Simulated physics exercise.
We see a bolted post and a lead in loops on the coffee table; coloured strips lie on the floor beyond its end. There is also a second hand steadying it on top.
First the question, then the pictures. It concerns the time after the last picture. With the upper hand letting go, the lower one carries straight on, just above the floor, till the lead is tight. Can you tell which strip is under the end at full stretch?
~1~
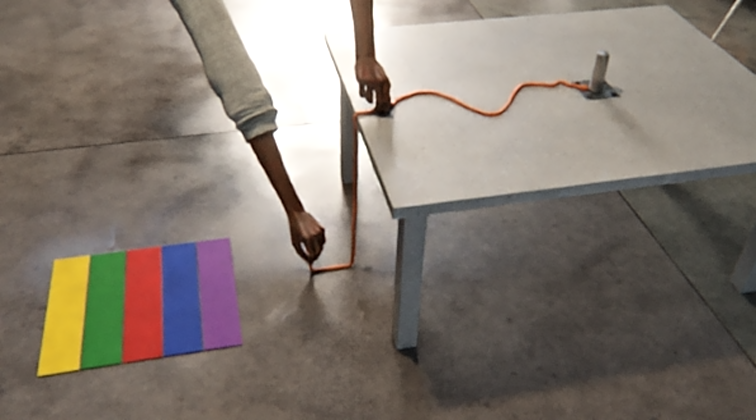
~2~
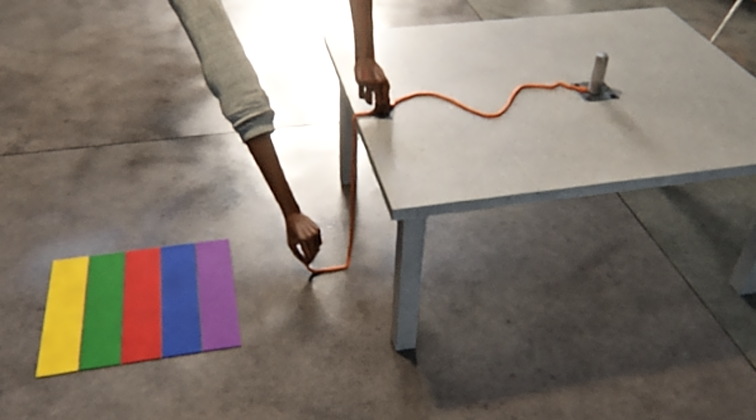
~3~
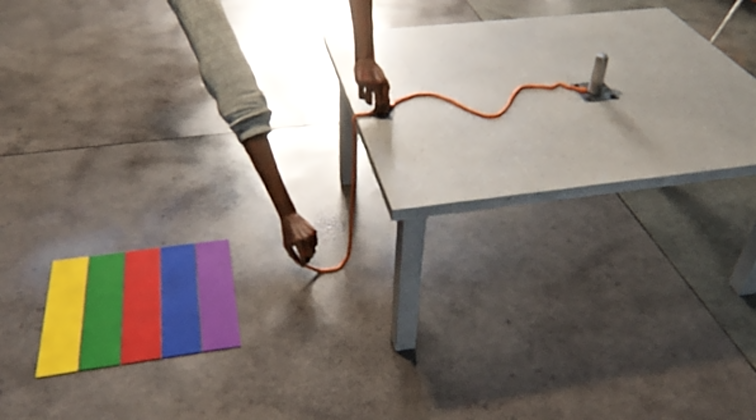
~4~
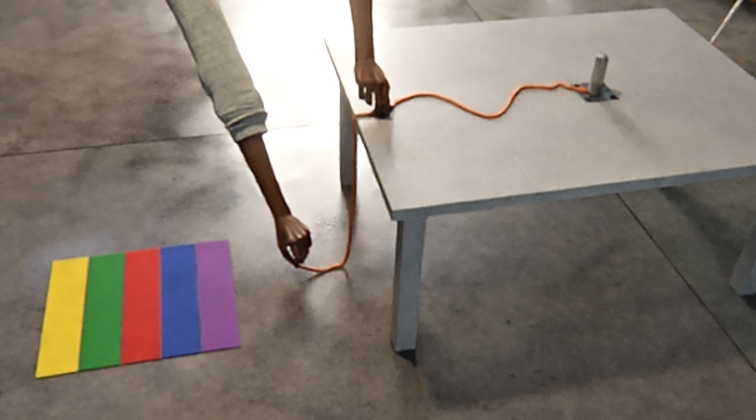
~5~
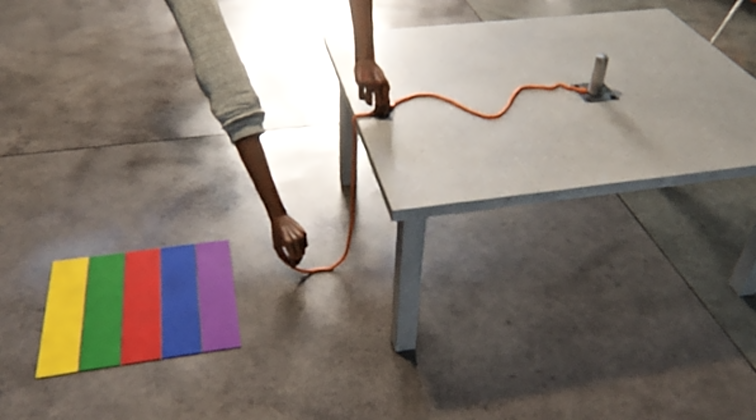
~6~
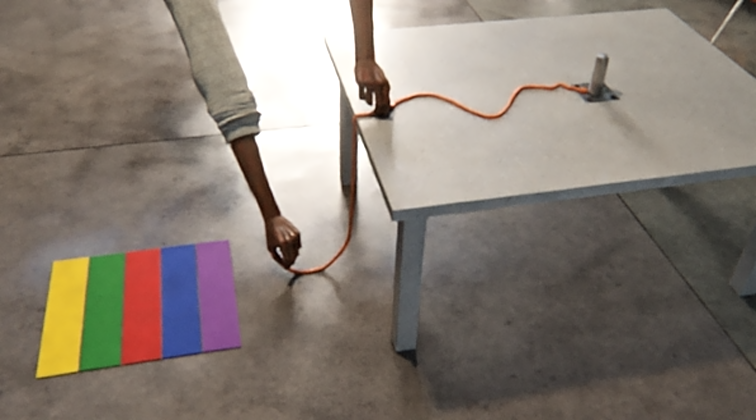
Yes, the green one.
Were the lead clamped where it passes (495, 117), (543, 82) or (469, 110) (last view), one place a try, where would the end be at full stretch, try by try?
In order: (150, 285), then (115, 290), then (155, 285).
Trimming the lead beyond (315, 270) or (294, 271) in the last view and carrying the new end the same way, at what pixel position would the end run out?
You'd find it around (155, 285) the first time and around (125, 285) the second.
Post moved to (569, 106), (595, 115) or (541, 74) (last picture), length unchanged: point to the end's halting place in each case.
Approximate places, in that order: (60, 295), (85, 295), (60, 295).
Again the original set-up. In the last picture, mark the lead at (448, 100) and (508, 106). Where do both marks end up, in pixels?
Around (398, 112); the other one around (478, 103).
Soon after, end near (169, 282); over blue.
After that, end near (128, 287); over red.
At the stop, end near (104, 290); over green. Over green.
